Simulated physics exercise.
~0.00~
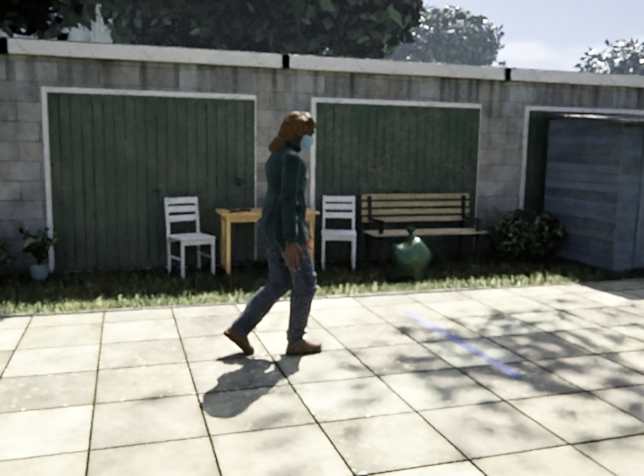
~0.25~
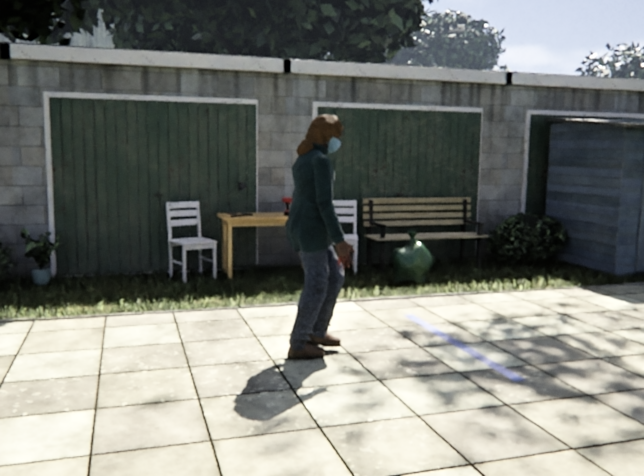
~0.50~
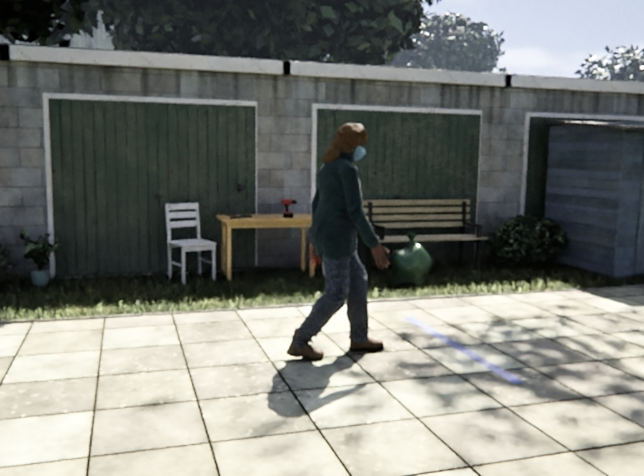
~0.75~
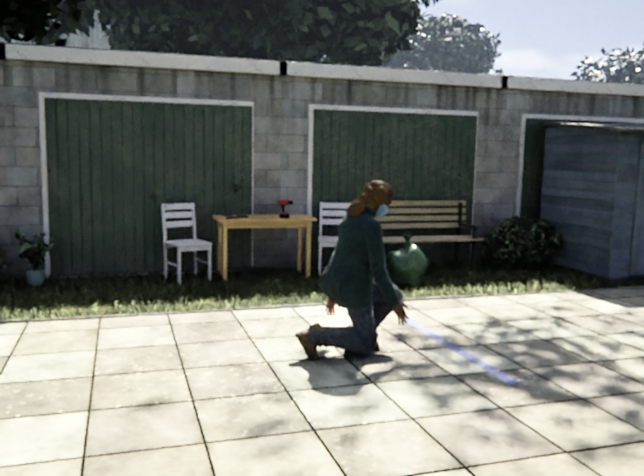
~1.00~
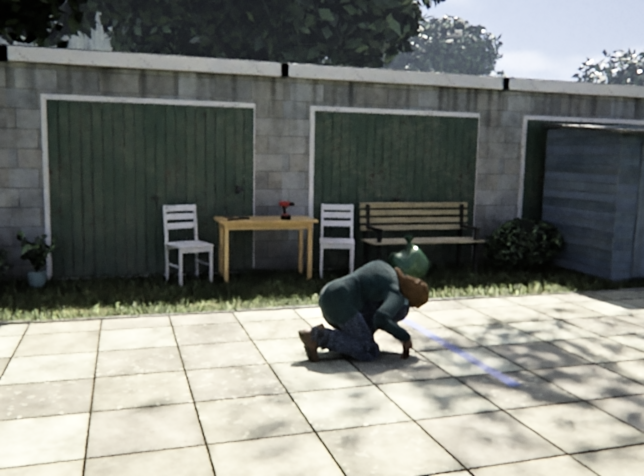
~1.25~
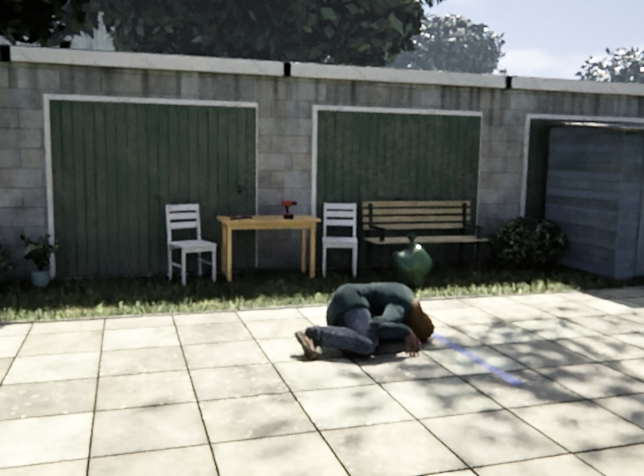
A masked person walks right, drops kneeling, and curls down onto paving before blue tape.
